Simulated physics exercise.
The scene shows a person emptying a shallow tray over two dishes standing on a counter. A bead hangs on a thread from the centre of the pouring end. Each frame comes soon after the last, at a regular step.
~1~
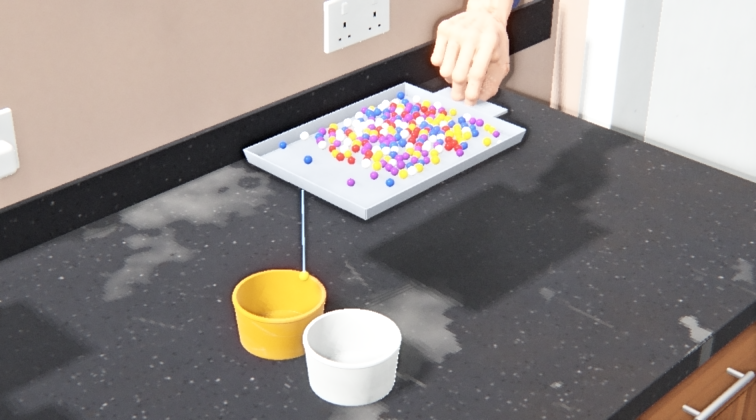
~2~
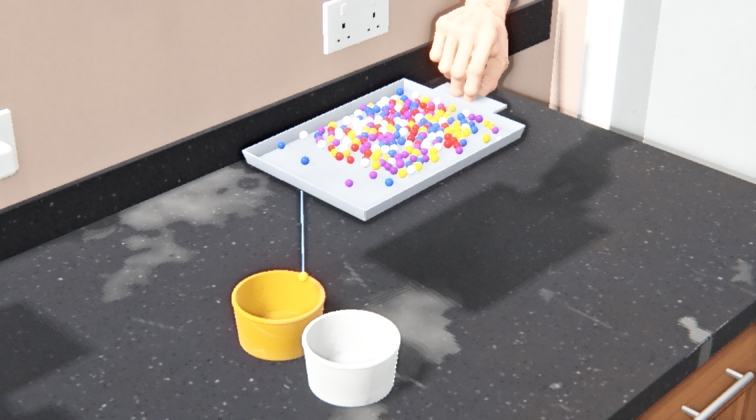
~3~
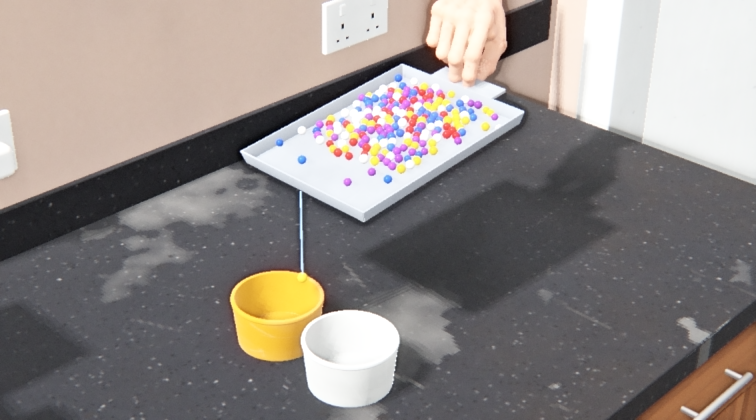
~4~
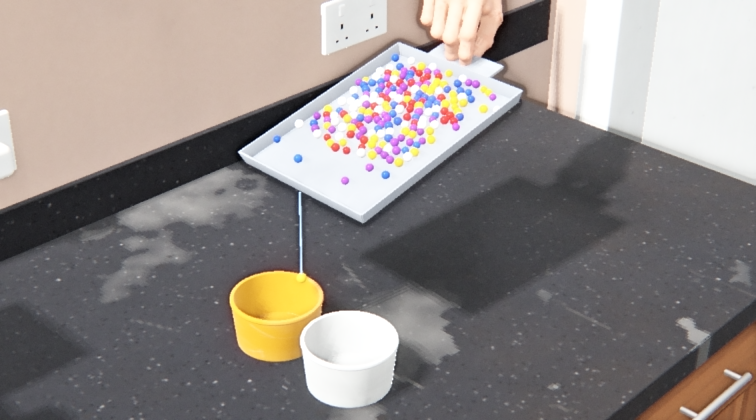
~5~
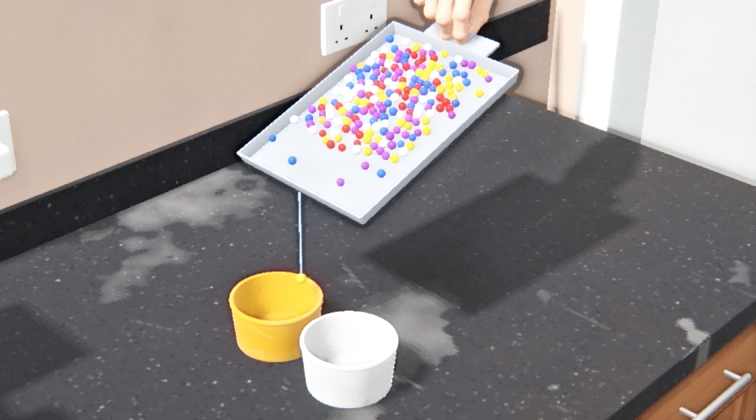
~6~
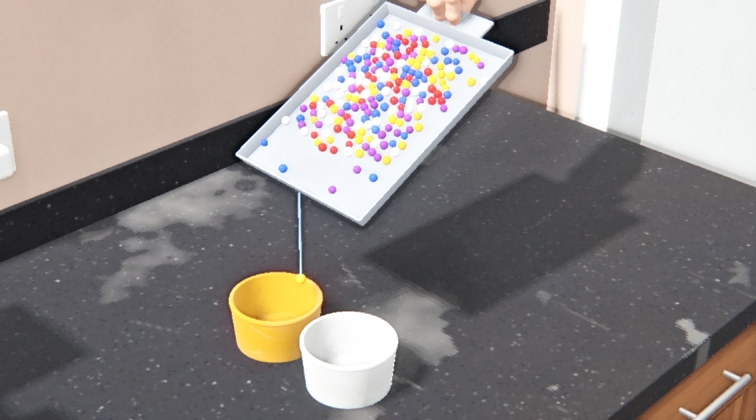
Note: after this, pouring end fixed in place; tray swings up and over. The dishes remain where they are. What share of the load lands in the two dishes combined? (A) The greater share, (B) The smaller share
Option B: The smaller share.
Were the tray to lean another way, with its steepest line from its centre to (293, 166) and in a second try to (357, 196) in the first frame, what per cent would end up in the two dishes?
In order: About 10, then 70 percent.
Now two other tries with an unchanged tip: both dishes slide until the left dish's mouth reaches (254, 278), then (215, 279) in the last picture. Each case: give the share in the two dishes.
Close to 30 in a hundred first, close to 40 in a hundred second.
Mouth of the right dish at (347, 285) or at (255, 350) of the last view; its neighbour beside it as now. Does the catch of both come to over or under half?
So that's a lesser portion the first time round, a lesser portion the second.
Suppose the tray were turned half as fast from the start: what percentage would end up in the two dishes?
Roughly 70 %.
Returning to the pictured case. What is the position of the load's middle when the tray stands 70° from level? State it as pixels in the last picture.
Somewhere about pixel (286, 216).
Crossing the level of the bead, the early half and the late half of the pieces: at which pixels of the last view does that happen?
(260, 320), then (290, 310).
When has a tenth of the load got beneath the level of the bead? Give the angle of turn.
Somewhere near 75 degrees, I'd say.
Soon after the last picture, tray tipped steeply; about a third on the tray; a stray few in the right dish; a stray few in the left dish; a stray few outside both; about half in the air.
A little later, tray tipped past a quarter turn; a stray few on the tray; a small part in the right dish; a small part in the left dish; about half outside both; about a quarter in the air.
Later still, tray tipped past a quarter turn; about a quarter in the right dish; a small part in the left dish; about two thirds outside both.
By the end, tray tipped past a quarter turn; about a quarter in the right dish; a small part in the left dish; about two thirds outside both.
